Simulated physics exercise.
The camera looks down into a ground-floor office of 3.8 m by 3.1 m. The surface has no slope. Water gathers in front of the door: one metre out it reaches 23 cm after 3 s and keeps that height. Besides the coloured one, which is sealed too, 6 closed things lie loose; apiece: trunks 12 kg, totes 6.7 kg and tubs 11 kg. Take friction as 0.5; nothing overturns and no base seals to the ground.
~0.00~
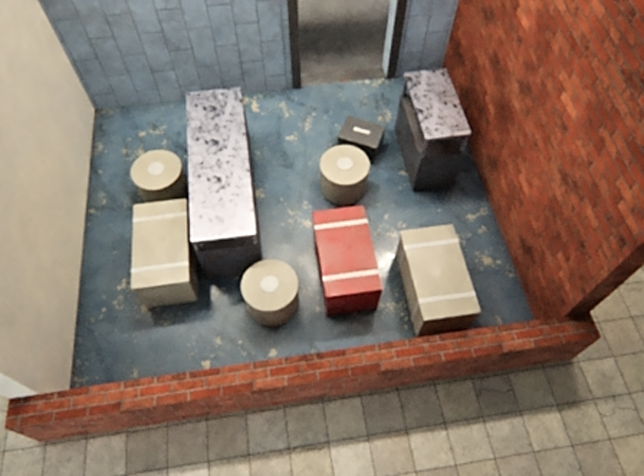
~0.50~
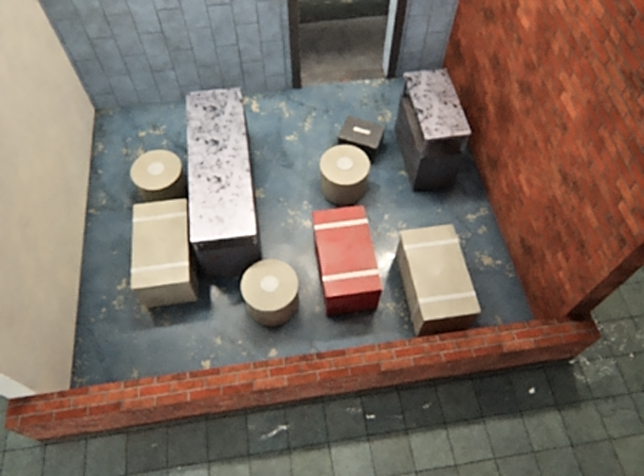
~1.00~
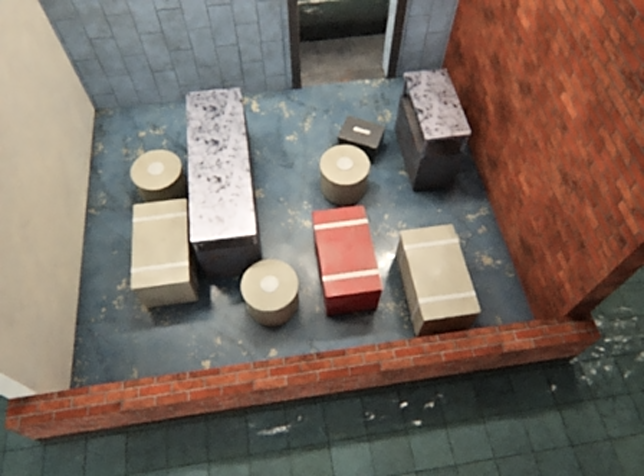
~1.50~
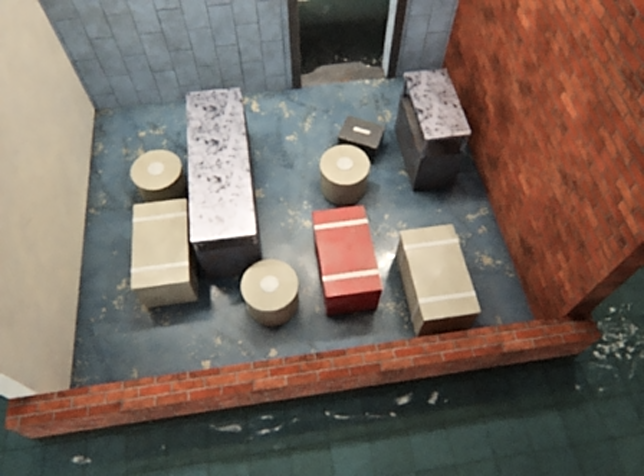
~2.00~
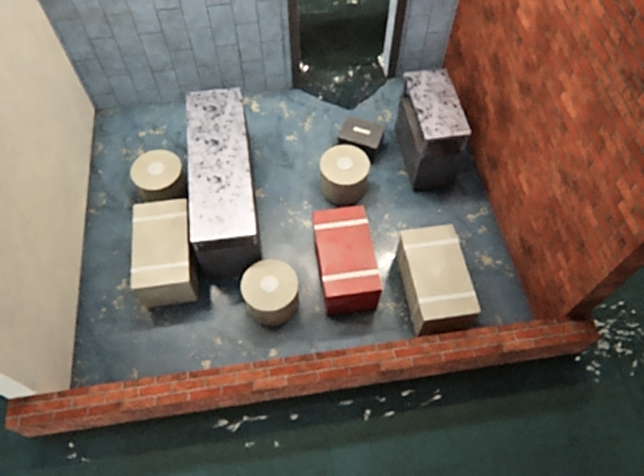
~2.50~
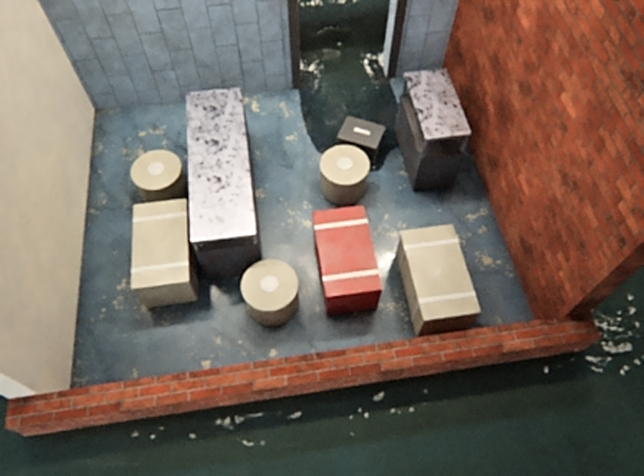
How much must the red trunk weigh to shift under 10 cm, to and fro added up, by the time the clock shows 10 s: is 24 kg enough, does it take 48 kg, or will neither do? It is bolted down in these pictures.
For it, neither load is enough.
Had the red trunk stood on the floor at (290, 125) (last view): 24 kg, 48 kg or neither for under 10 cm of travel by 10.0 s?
It takes the larger.
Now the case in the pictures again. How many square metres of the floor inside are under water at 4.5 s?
Some 6.0 m2.
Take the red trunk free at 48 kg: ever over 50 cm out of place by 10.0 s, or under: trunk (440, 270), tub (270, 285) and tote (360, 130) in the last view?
In turn: Past it, more, over.
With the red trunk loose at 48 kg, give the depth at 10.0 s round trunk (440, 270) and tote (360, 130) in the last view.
Roughly 15 and 17 cm.
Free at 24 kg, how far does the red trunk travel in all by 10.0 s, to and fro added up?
Some 250 cm in all.
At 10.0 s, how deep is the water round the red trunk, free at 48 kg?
Roughly 14 cm.
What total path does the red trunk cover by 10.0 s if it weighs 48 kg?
Some 40 cm in all.
After 3.5 s the red trunk would be 0 cm from its start with 24 kg and 0 cm from its start with 48 kg; 0 cm of water round it then.
After 4.5 s the red trunk would be 4 cm from its start with 24 kg and 0 cm from its start with 48 kg; 7 cm of water round it then.
After 7.0 s the red trunk would be 47 cm from its start with 24 kg and 0 cm from its start with 48 kg; 11 cm of water round it then.
After 10.0 s the red trunk would be 156 cm from its start with 24 kg and 41 cm from its start with 48 kg; 14 cm of water round it then.
